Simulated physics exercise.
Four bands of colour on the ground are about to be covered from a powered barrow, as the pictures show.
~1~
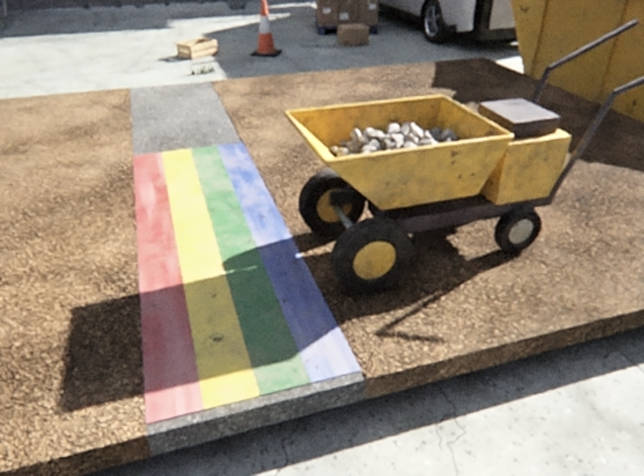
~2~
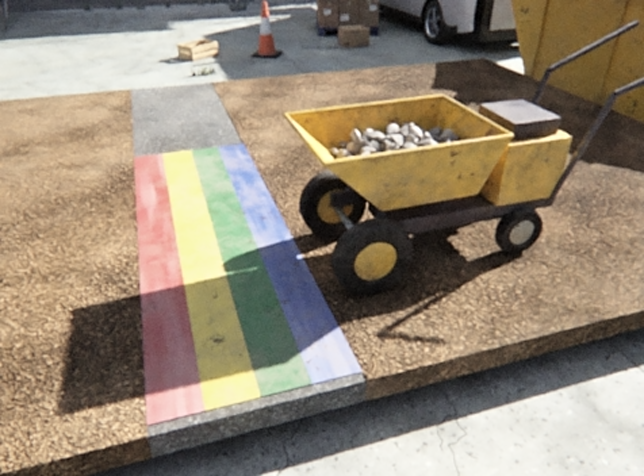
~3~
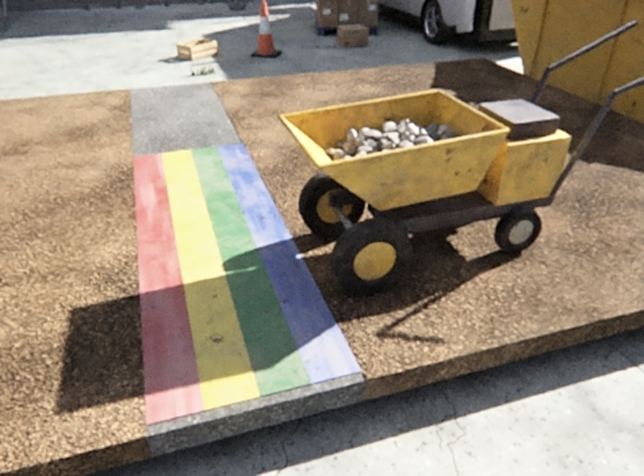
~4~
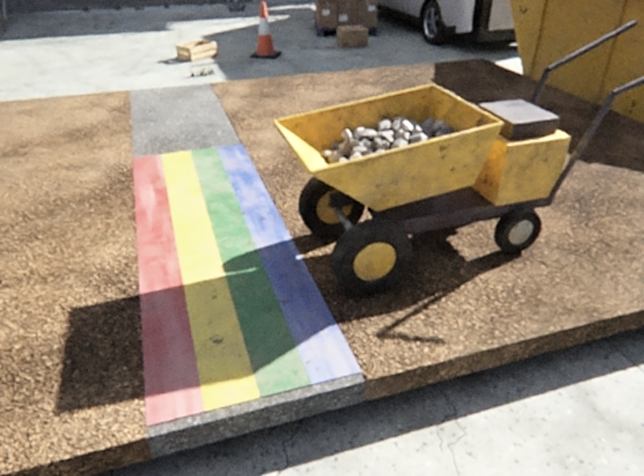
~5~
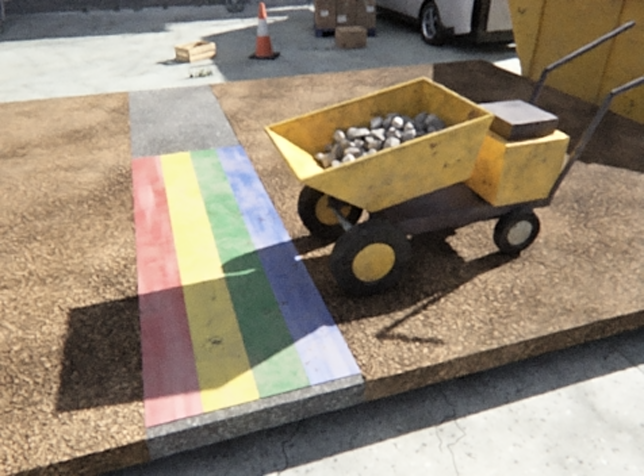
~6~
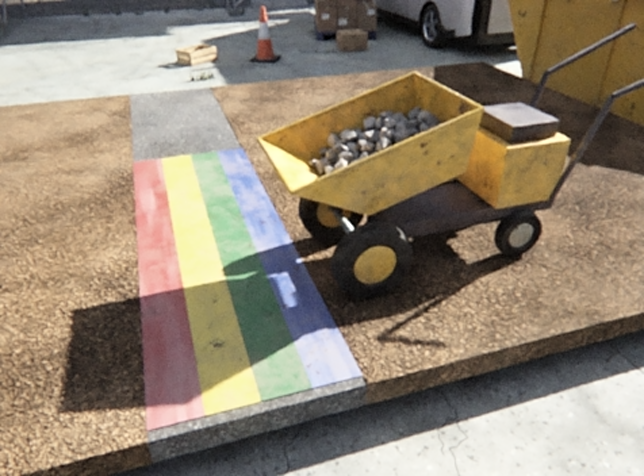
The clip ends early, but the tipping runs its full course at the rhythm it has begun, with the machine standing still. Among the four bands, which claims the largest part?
The yellow one claims the largest part.
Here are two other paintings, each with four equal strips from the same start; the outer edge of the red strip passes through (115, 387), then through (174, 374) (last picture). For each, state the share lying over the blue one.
0 and 0 percent, roughly.
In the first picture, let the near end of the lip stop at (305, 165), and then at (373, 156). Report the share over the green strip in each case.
First some 0, then 40 per cent.
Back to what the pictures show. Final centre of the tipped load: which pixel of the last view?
Last view, centre at rest - approx. (197, 287).
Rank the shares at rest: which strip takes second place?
That would be the red strip.
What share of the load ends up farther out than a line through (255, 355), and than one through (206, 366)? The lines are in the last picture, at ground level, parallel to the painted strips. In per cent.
Result, first then second: 80 %, 40 %.
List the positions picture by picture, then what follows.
In the first picture, lip of the skip (326, 162), level; top of the load (415, 144), broken stones; blue strip (316, 330); green strip (269, 341); yellow strip (221, 351); red strip (170, 363).
In the second picture, lip of the skip (325, 164), level; top of the load (415, 144).
In the third picture, lip of the skip (319, 167), tipped barely; top of the load (412, 142).
In the fourth picture, lip of the skip (311, 173), tipped a little; top of the load (417, 134).
In the fifth picture, lip of the skip (301, 181), tipped a little; top of the load (416, 133).
In the sixth picture, lip of the skip (292, 193), tipped clearly; top of the load (409, 131); blue strip (317, 336); green strip (270, 346); yellow strip (222, 357); red strip (171, 369).
Just after the last frame, skip tipped steeply; every one in the skip.
A moment on, skip tipped steeply; the larger part in the skip; about a tenth over the green strip; roughly a quarter over the yellow strip; just a few over the red strip.
Further on, skip tipped right over; about a tenth in the skip; about a tenth over the green strip; roughly half over the yellow strip; roughly a quarter over the red strip; about a tenth off the paint.
When it is over, skip tipped right over; about a tenth in the skip; not one over the blue strip; about a tenth over the green strip; roughly half over the yellow strip; roughly a quarter over the red strip; about a tenth off the paint.
